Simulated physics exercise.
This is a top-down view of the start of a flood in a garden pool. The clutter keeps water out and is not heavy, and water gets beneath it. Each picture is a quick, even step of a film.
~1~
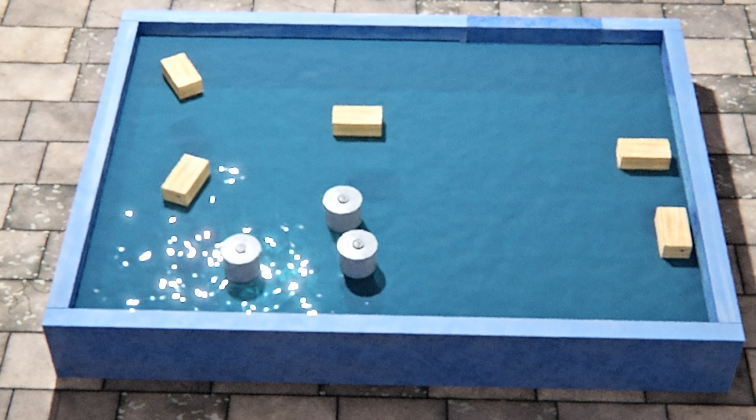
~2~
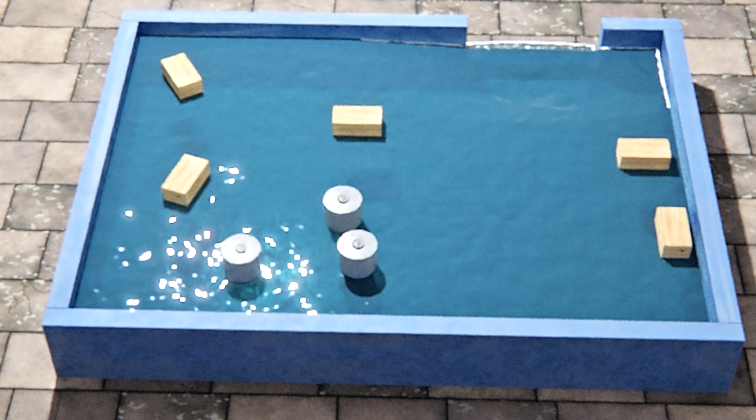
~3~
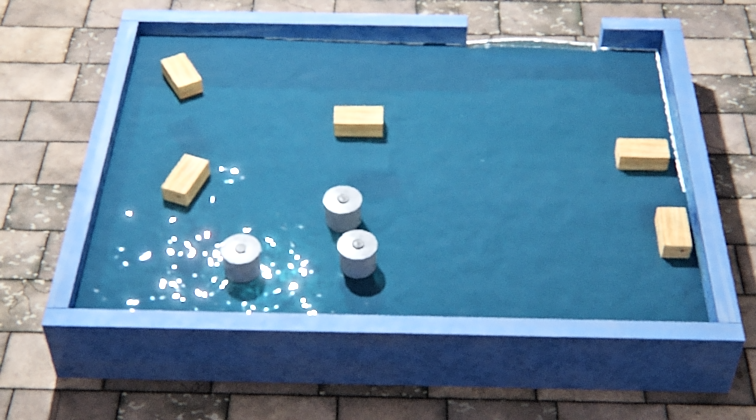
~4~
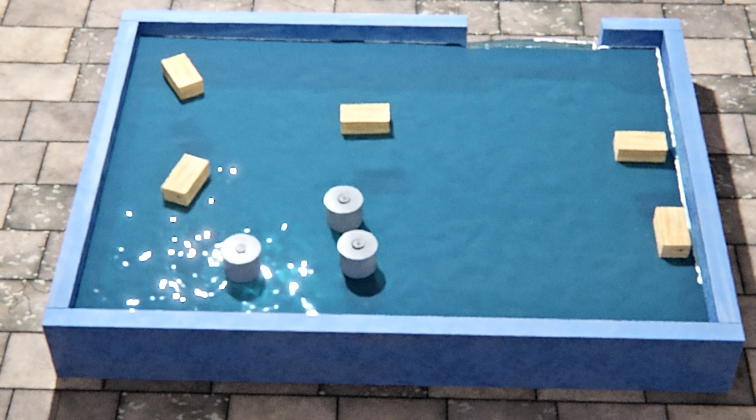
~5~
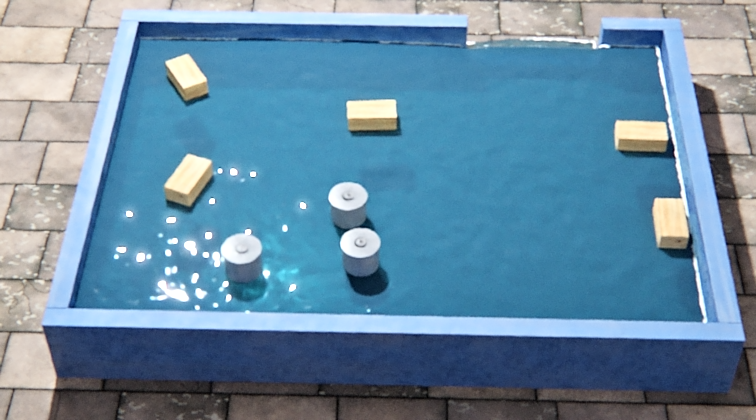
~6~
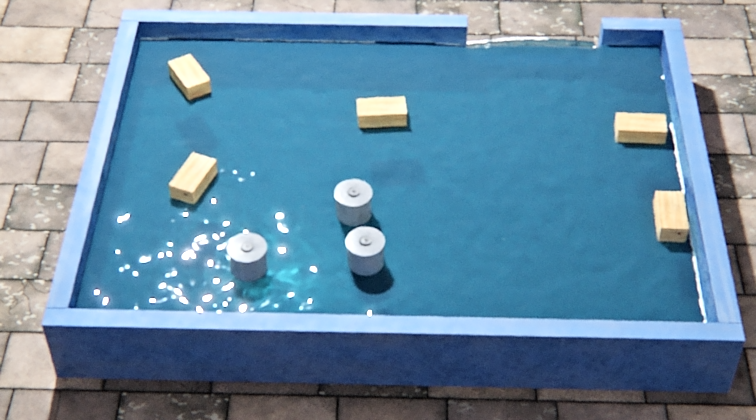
Water fills a blue-walled rectangular pool on grey-brown stone paving, seen from high above at an angle by a still camera. Five pale wooden blocks float at the left, upper middle and right, with three silvery lidded pots near the lower middle and lower left. A section of the upper right wall disappears, then the blocks and pots drift slightly, right-hand blocks upward, others mostly rightward.
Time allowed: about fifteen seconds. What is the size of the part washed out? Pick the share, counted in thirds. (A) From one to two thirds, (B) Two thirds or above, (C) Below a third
C.
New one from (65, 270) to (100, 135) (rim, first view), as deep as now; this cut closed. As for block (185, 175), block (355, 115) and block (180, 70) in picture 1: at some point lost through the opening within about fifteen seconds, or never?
The first one exits, the second exits, the third exits.
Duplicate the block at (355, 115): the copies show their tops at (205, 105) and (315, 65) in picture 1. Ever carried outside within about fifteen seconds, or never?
Remains, exits.
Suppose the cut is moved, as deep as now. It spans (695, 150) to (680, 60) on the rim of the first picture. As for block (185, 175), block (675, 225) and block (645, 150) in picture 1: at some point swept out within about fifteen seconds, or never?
Taken in that order, the answers are not lost, swept away, swept away.
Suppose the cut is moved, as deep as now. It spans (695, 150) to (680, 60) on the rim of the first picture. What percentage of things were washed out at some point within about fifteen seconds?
Around 20 in a hundred.
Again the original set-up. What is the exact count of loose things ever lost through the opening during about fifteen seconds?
I get 2.
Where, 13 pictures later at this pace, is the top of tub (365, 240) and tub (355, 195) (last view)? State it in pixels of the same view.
About (407, 238) and (400, 185).
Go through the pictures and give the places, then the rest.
A block at (645, 148), afloat; a block at (357, 115), afloat; 0 of 8 have shifted, in the first picture.
A block at (645, 148), afloat; a block at (357, 115) floats; 0 of 8 have shifted, in the second picture.
A block at (644, 148), afloat; a block at (358, 115) floats; 0 of 8 have shifted, in the third picture.
A block at (642, 141) floats, close to its start; a block at (365, 113) floats, close to its start; 2 of 8 have shifted, in the fourth picture.
A block at (642, 131), afloat, close to its start; a block at (372, 109), afloat, close to its start; 4 of 8 have shifted, in the fifth picture.
A block at (642, 122), afloat, close to its start; a block at (382, 106), afloat, close to its start; 6 of 8 have shifted, in the sixth picture.
A moment on, 0 of 8 are out; 8 afloat.
Next, 0 of 8 are out; 8 afloat.
Later, 2 of 8 are out; 6 afloat.
In the end, 2 of 8 are out; 6 afloat.
